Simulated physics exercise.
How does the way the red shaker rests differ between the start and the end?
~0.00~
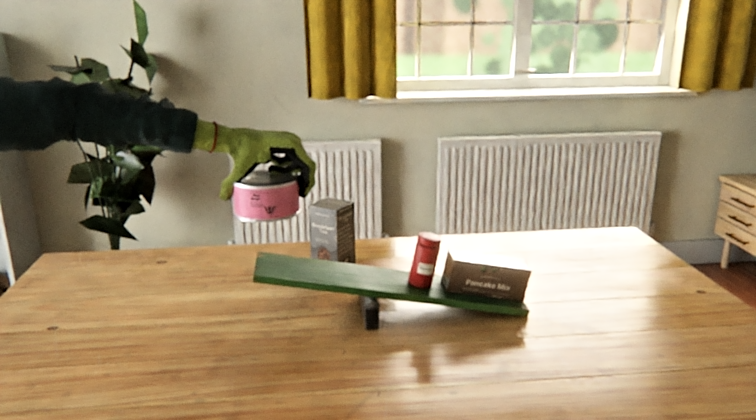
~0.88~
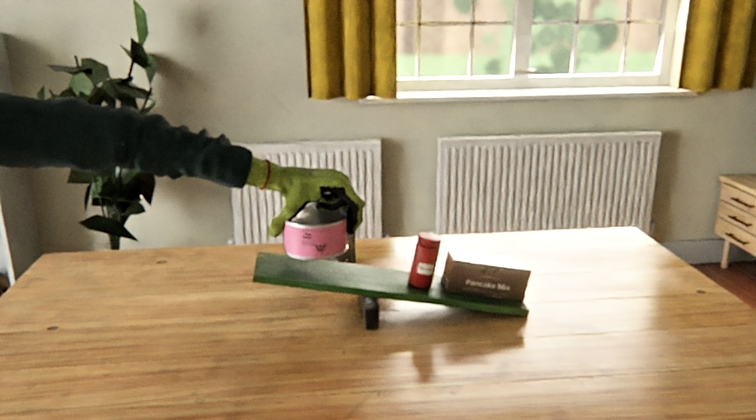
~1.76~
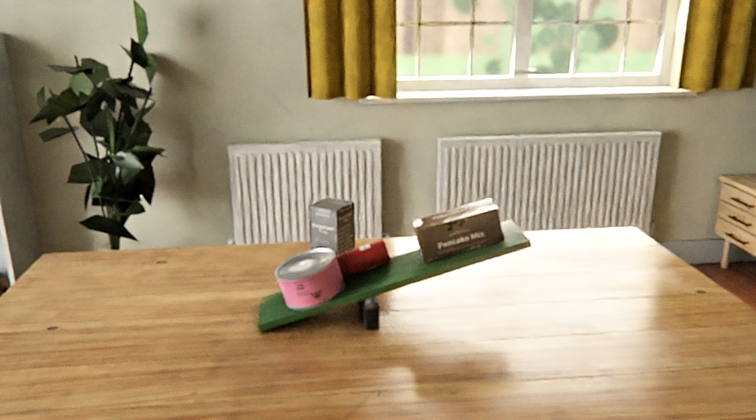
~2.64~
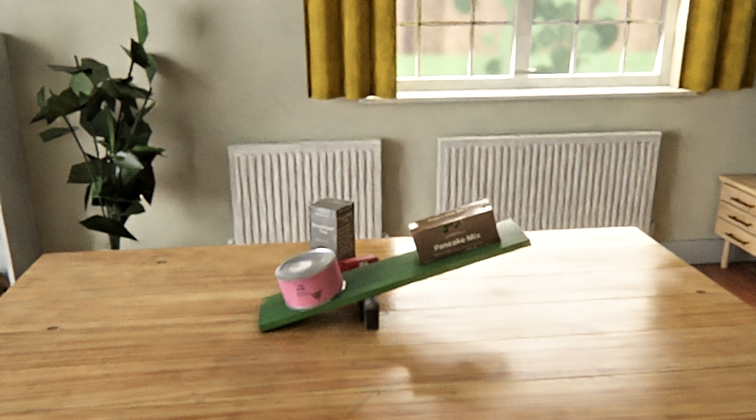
At the start the red shaker stands leaning on the sloping plank, and by the end it is lying on its side.
